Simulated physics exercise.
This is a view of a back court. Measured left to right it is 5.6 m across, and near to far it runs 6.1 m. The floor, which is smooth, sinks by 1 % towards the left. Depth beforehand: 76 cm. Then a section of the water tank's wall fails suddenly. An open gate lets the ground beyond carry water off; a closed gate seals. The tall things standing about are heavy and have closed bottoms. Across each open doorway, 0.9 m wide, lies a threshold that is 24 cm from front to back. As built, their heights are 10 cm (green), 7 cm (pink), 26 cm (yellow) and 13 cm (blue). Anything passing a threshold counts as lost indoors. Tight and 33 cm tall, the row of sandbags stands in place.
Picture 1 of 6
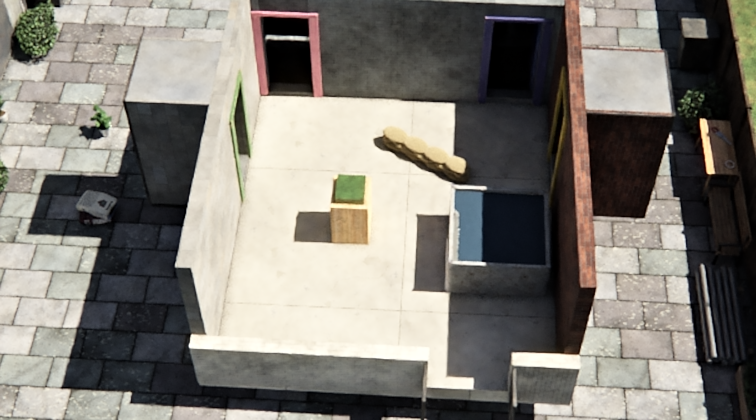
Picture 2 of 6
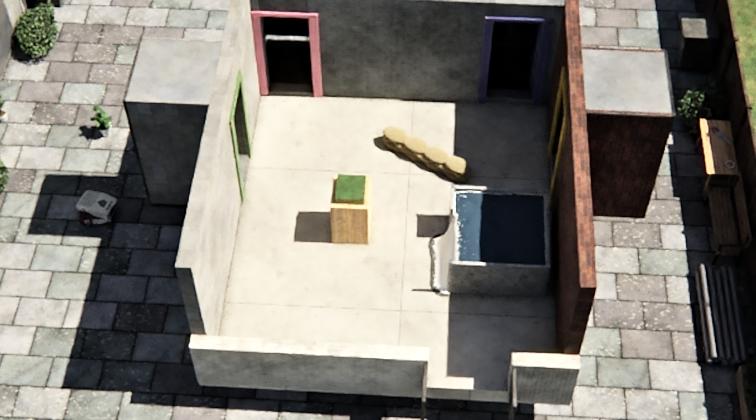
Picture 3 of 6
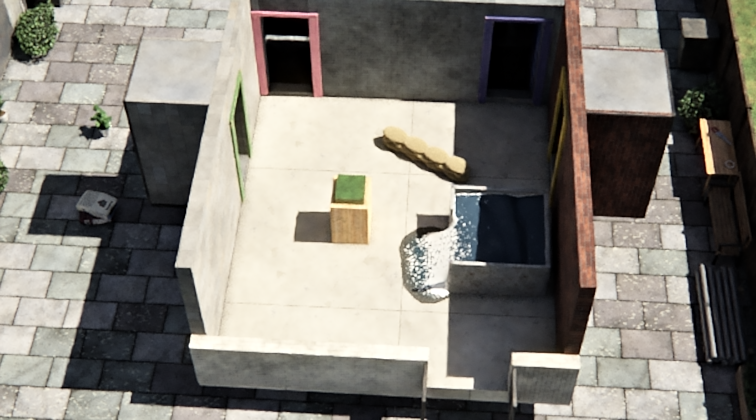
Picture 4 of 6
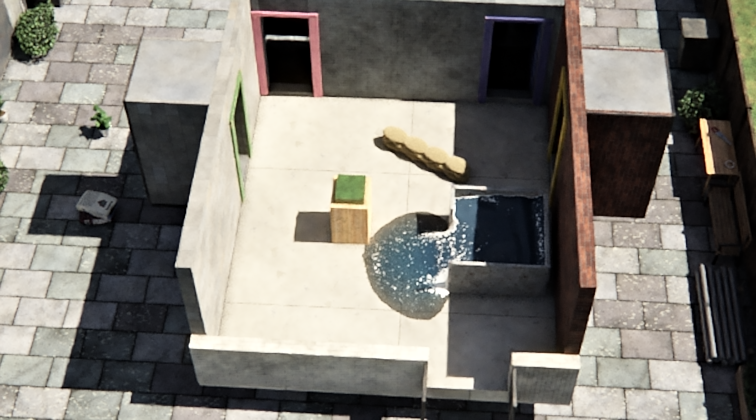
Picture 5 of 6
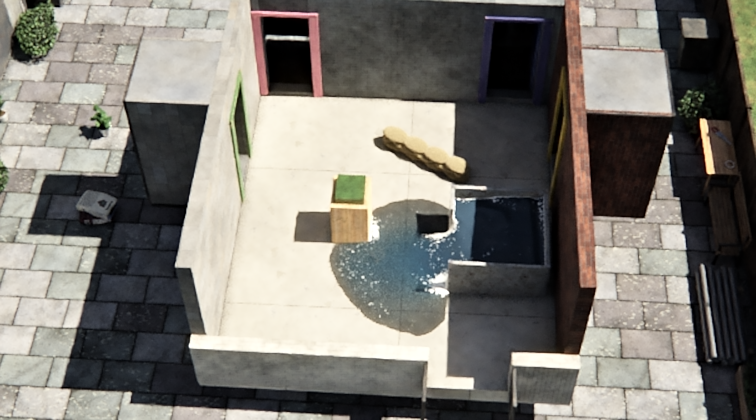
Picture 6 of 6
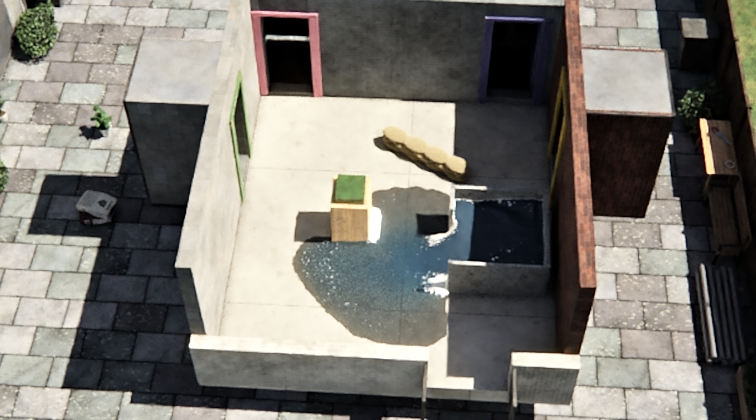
Water pouring from the left side of a walled tank and spreading across a pale courtyard floor, reaching around a grass-topped block.
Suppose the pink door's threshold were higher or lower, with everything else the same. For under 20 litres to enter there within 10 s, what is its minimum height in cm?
Its minimum height would be about 12 cm.
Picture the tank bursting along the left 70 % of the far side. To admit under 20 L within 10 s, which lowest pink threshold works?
About 13.0 centimetres.
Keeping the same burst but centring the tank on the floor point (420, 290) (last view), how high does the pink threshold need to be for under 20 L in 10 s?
A height near 15 cm.
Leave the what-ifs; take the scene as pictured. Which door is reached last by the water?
Door: Blue.
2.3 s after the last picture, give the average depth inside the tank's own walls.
Near 20 cm, averaged.
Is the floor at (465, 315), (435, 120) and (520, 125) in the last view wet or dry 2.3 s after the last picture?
1: Unwetted; 2: Unwetted; 3: Unwetted.
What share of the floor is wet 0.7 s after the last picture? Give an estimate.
Near 35 per cent of the open floor.
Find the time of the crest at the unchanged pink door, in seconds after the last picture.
Approximately 5.5 s.
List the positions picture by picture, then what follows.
The water tank at (499, 229) is whole and still, 76 cm deep; the pink door at (288, 58) is dry, in the first picture.
Water pours out at (451, 255) and has run 0.3 m, to (433, 245); about 9 cm deep outside, 76 cm at the back, in the second picture.
The gap is at (451, 256), the front 0.8 m out at (405, 255); the back of the water tank holds 74 cm, in the third picture.
Water pours out at (451, 257) and has run 1.4 m, to (369, 265); about 9 cm deep outside, 66 cm at the back, in the fourth picture.
Water pours out at (451, 257) and has run 2.0 m, to (335, 263); about 7 cm deep outside, 65 cm at the back, in the fifth picture.
The front is at (300, 267), 2.6 m from the gap at (451, 256); 5.3 m2 of floor is wet, 62 cm left at the back; 3.0 m in a straight line remain to the pink door at (288, 58), in the sixth picture.
Then, 0.7 s after the last picture water covers 35 % of the floor, deepest (32 cm) near (438, 274); it has not reached the pink door.
Then, 2.3 s after the last picture water covers 55 % of the floor, deepest (30 cm) near (229, 281); 6 cm at the pink door, 0 litres in over its 7 cm threshold.
Then, 9.3 s after the last picture water covers 95 % of the floor, deepest (10 cm) near (239, 223); 8 cm at the pink door, 107 litres in over its 7 cm threshold.
At the pink door as built, the water peaked near 17 cm, 5.5 s after the last picture.
With a threshold of 10 cm, 44 litres would have come in within the 10 s; with 13.5 cm, 11 litres. So under 20 litres takes about 12 cm.
